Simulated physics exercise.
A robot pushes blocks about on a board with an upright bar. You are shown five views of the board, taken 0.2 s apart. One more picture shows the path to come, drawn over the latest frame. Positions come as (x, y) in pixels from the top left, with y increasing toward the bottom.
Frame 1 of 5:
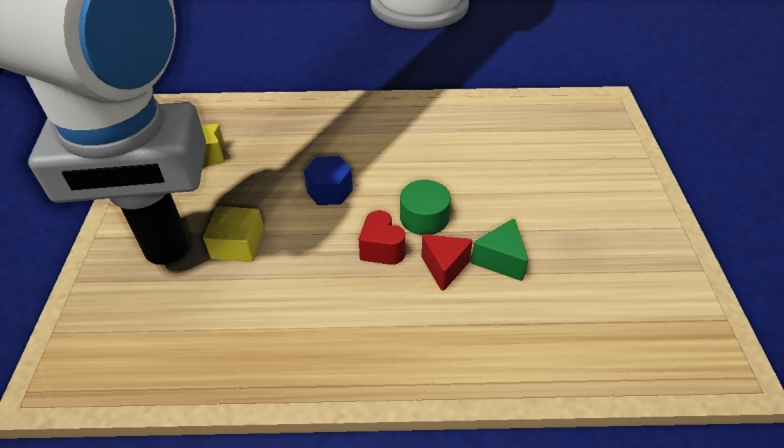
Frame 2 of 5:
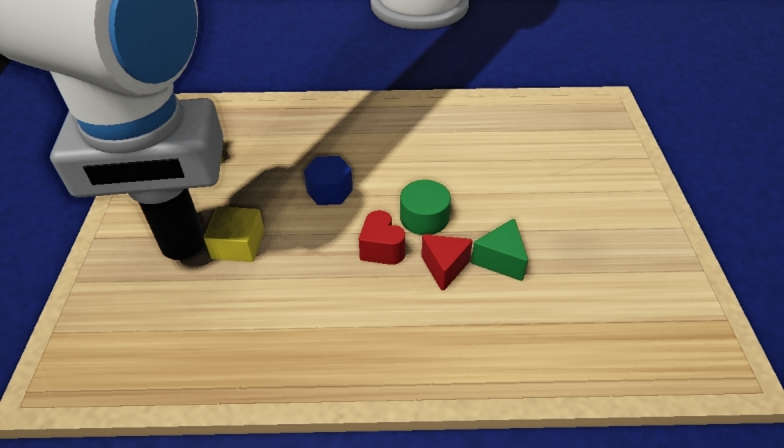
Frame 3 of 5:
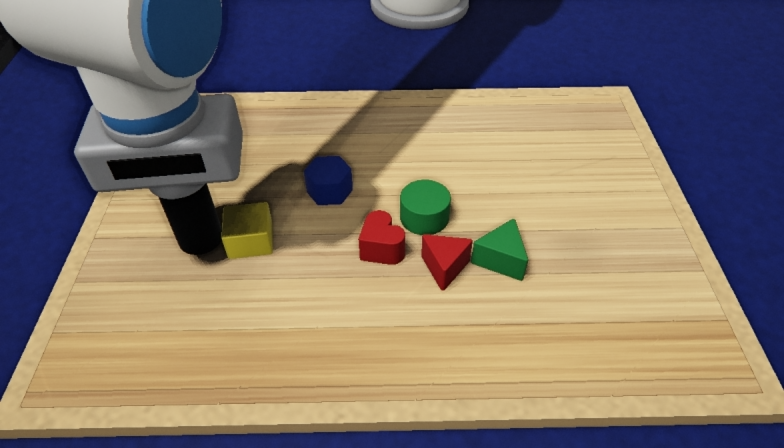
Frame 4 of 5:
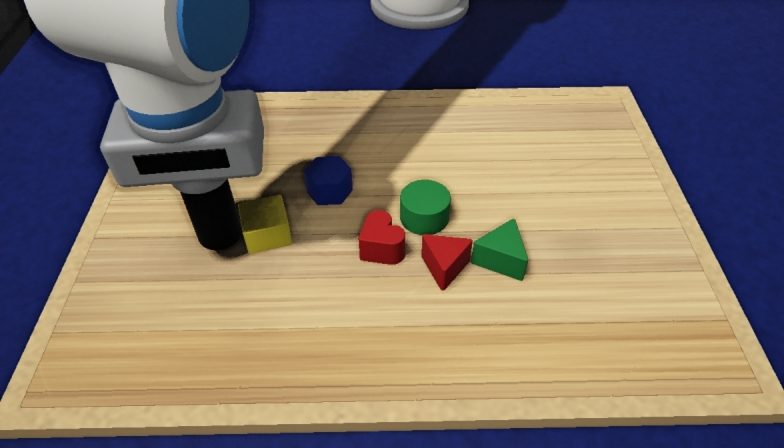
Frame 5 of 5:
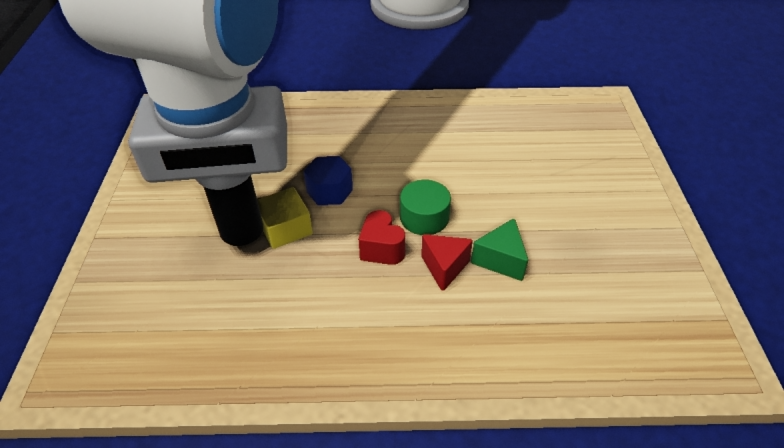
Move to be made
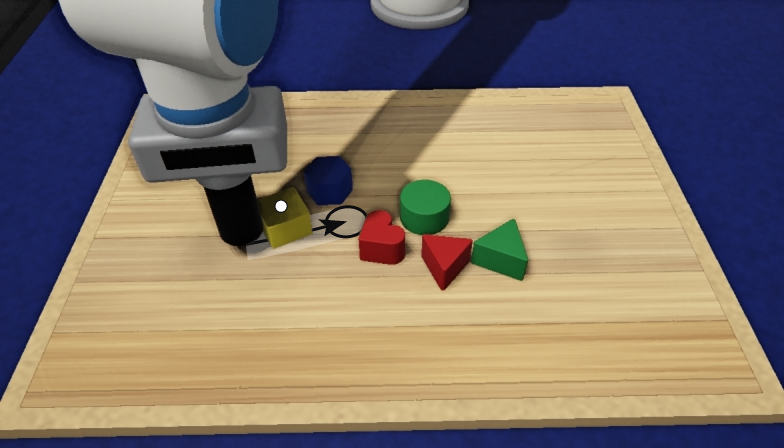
We see a robot arm with a black upright bar move right to a yellow block on a wooden board, then push it right and slightly away, nearer a blue block, while the red and green blocks stay still.
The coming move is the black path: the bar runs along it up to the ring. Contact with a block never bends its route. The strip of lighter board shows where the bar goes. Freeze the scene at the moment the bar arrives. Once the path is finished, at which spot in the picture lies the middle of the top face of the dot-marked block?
It will end up at (367, 172).
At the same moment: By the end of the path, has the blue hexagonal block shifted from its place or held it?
It is moved off its spot.
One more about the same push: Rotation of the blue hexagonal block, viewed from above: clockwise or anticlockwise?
Rotation: Counter-clockwise.
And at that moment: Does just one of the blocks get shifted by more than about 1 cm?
Answer: No.
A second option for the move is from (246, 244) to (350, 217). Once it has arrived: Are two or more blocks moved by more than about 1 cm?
I expect so.
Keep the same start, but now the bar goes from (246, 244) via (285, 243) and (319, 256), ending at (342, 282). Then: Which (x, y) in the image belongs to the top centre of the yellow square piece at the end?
The top centre is at (319, 196).
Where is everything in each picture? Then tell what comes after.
The first picture shows bar's lower end at (167, 248); yellow square piece at (232, 223); blue hexagonal block at (327, 169); red heart-shaped block at (381, 228).
The second picture shows bar at (183, 244); blocks still.
The third picture shows bar at (201, 239); yellow square piece at (245, 219).
The fourth picture shows bar at (221, 234); yellow square piece at (262, 213).
The fifth picture shows bar at (242, 230); yellow square piece at (281, 206); blue hexagonal block at (327, 169); red heart-shaped block at (381, 228).
Drawn move, in a line from (246, 244) to (347, 221); the dot is on the yellow square piece.
The first path, step by step. Halfway along, bar at (296, 219); yellow square piece at (328, 190), turned 25° anticlockwise; blue hexagonal block at (340, 159), turned 20° anticlockwise.
At the end, bar at (346, 207); yellow square piece at (367, 172), turned 60° anticlockwise; blue hexagonal block at (352, 144), turned 55° anticlockwise; red heart-shaped block still.
